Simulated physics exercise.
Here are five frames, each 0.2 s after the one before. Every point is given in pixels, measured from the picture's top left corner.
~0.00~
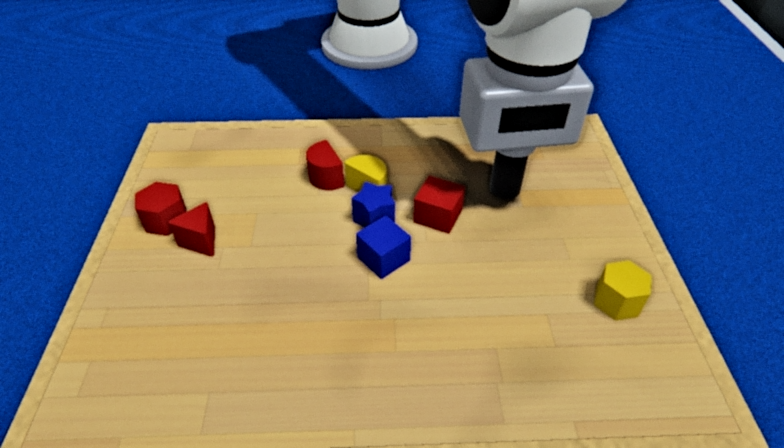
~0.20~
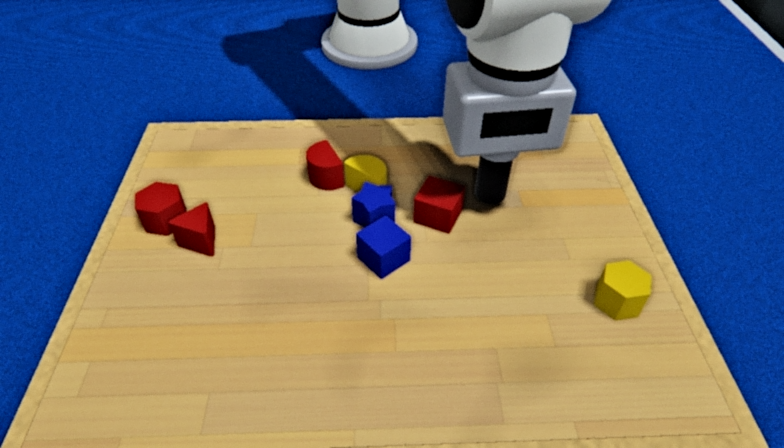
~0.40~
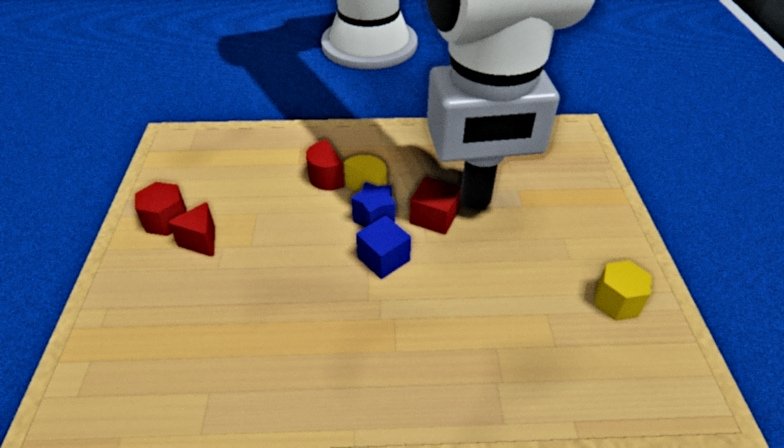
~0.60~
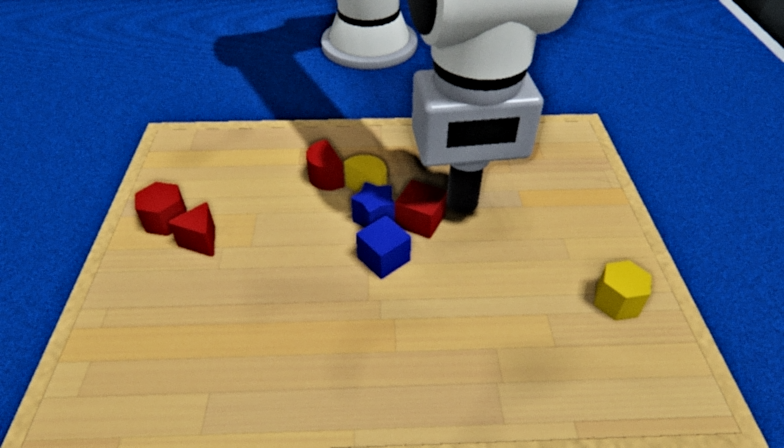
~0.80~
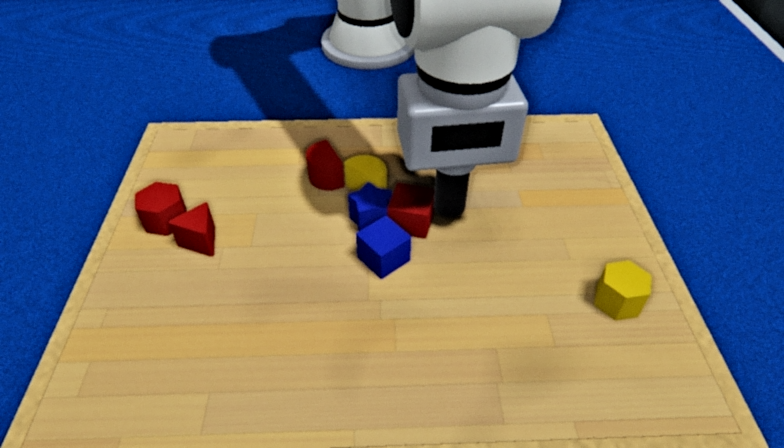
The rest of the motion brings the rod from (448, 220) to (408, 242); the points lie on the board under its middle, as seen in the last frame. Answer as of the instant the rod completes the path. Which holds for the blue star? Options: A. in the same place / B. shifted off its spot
(B)
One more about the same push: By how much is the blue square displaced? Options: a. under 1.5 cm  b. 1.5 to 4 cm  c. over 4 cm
I choose a.
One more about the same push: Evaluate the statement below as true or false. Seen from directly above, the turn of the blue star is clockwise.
That claim is true.
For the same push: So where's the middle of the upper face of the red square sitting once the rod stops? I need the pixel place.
The red square ends near (378, 203).
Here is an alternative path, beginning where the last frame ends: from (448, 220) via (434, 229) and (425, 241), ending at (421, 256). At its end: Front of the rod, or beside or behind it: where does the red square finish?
The red square won't stay at the front of the rod.
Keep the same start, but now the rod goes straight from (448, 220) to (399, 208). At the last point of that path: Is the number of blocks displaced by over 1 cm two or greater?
Yes, that is how it ends up.
On the path given first. Halfway along, rod at (429, 218); blue star at (353, 197); red square at (392, 202).
At the end, rod at (408, 229); yellow half-round block still; blue star at (340, 194), turned 20° clockwise; blue square at (377, 236), turned 25° anticlockwise; red square at (378, 203), turned 15° clockwise.
